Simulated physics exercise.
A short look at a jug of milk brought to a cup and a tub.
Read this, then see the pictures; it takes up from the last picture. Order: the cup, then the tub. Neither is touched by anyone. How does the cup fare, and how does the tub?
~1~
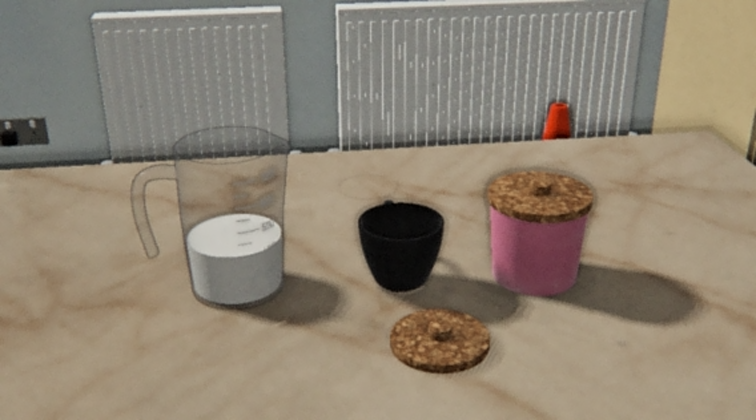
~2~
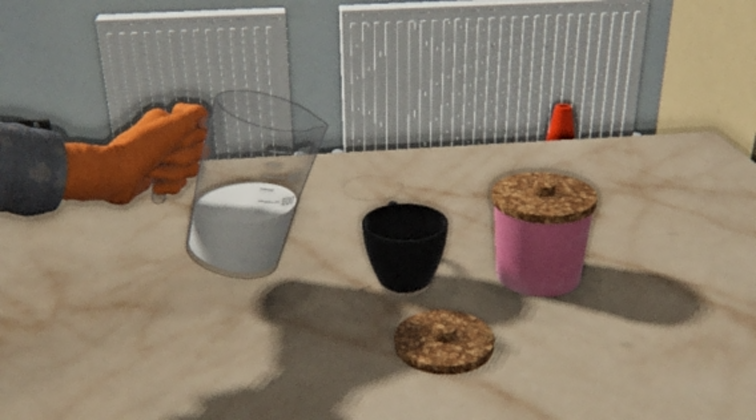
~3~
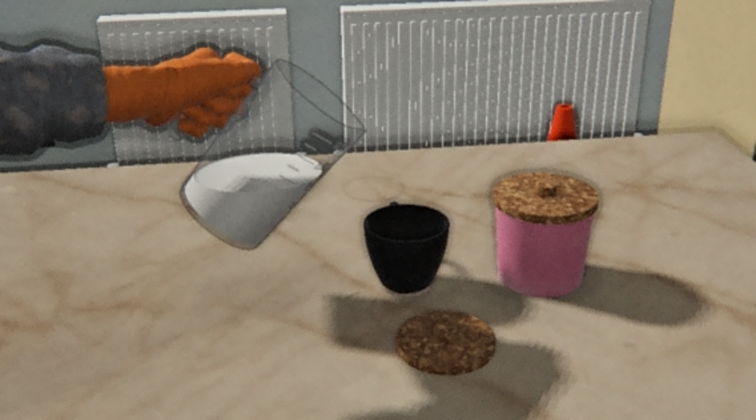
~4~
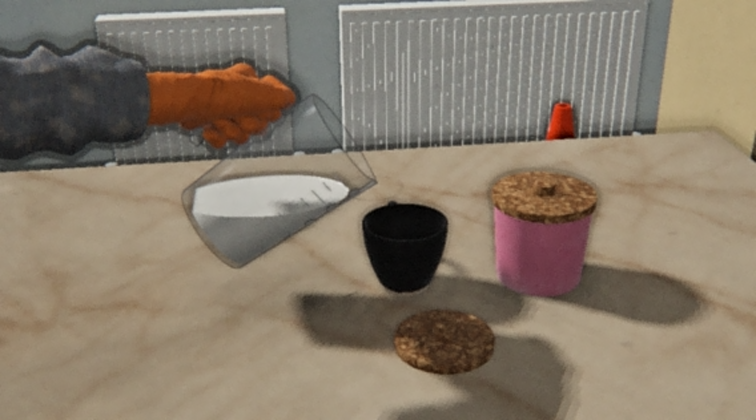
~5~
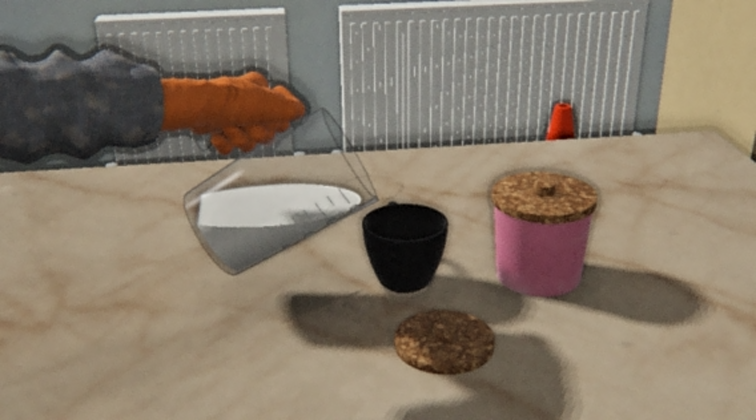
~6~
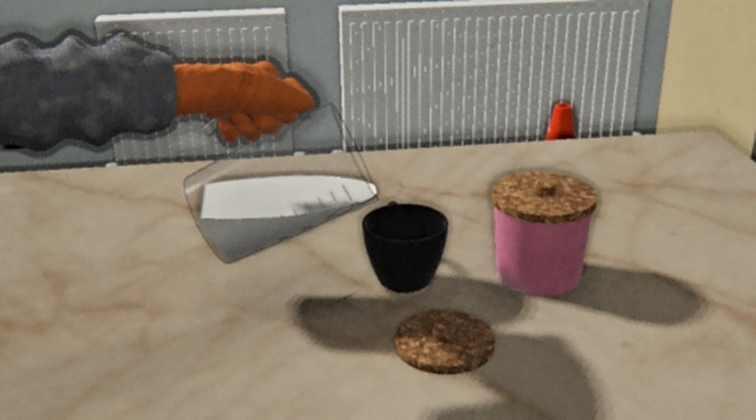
The cup collects it, the tub stays empty inside.
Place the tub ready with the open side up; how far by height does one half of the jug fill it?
35 per cent, roughly.
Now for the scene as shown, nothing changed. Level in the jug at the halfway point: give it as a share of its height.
Estimate: Around 20 per cent of the height.
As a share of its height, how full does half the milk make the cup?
The level sits near 75 per cent of the height.
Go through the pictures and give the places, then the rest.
In the first picture, nothing is moving yet; jug (233, 215) about a third full; cup (401, 256) open; tub (536, 239) with its lid on.
In the second picture, the jug is picked up; jug about a third full, surface at (245, 204); cup (405, 257) open.
In the third picture, tilting; jug (271, 155) tipped 40° with all of its load; tub (542, 240) with its lid on.
In the fourth picture, no stream yet; jug (280, 181) tipped 55° with all of its load; cup (405, 257) open.
In the fifth picture, still nothing leaves it; jug (283, 192) tipped 60° with all of its load; tub (541, 240) with its lid on.
In the sixth picture, on the point of pouring; jug (284, 184) tipped 65° with all of its load; cup (405, 257) open; tub (541, 240) with its lid on.
Next, the milk goes into the cup.
After that, it hits the lid of the tub and runs off.
Finally, the cup has its share inside; the tub is empty, in a puddle.
